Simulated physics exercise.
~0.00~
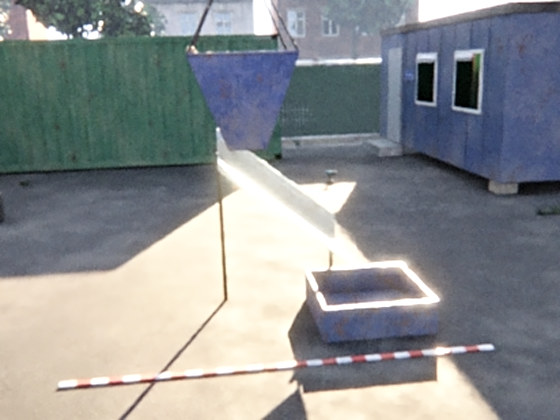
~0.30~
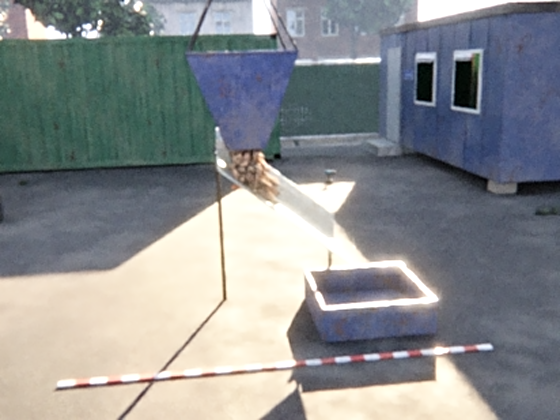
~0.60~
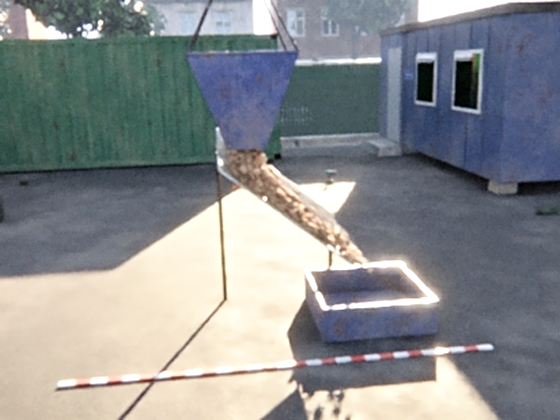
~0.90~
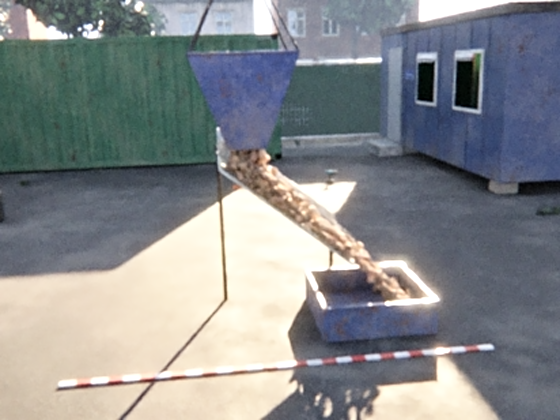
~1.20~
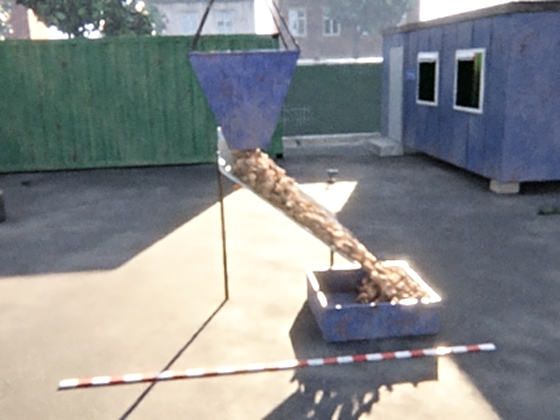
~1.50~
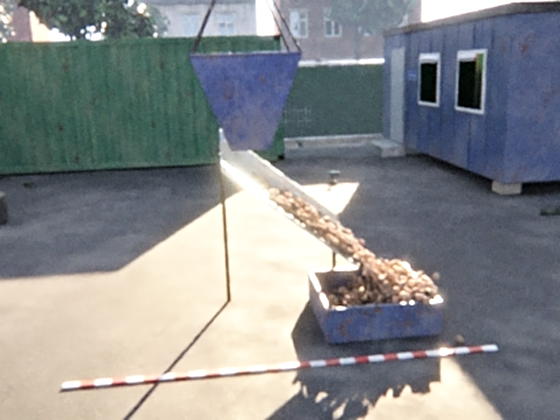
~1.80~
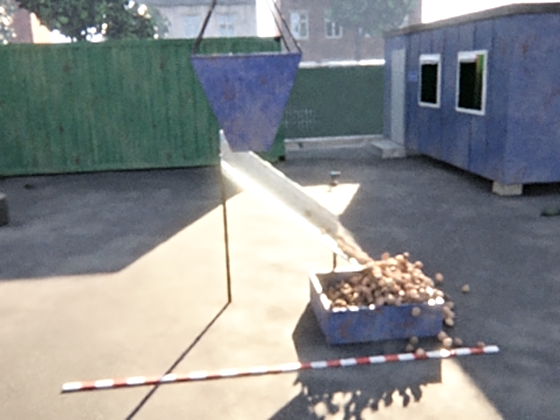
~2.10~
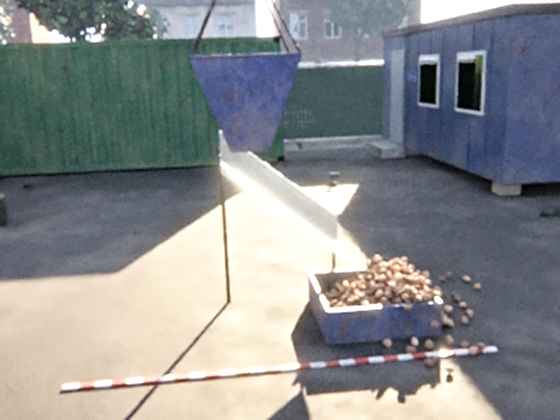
Brown stones pour from the bottom of a blue skip hanging over a sunlit yard, dropping onto a fixed, sloping steel chute. They slide down to the right in a thickening stream and begin landing in an open blue bin on the ground. The skip runs empty and the upper part of the chute clears while the last stones slide down and heap above the bin's rim. A few spill over the right side and roll onto the ground near a red and white striped staff. At the end, most lie piled in the bin, with some scattered beside it.
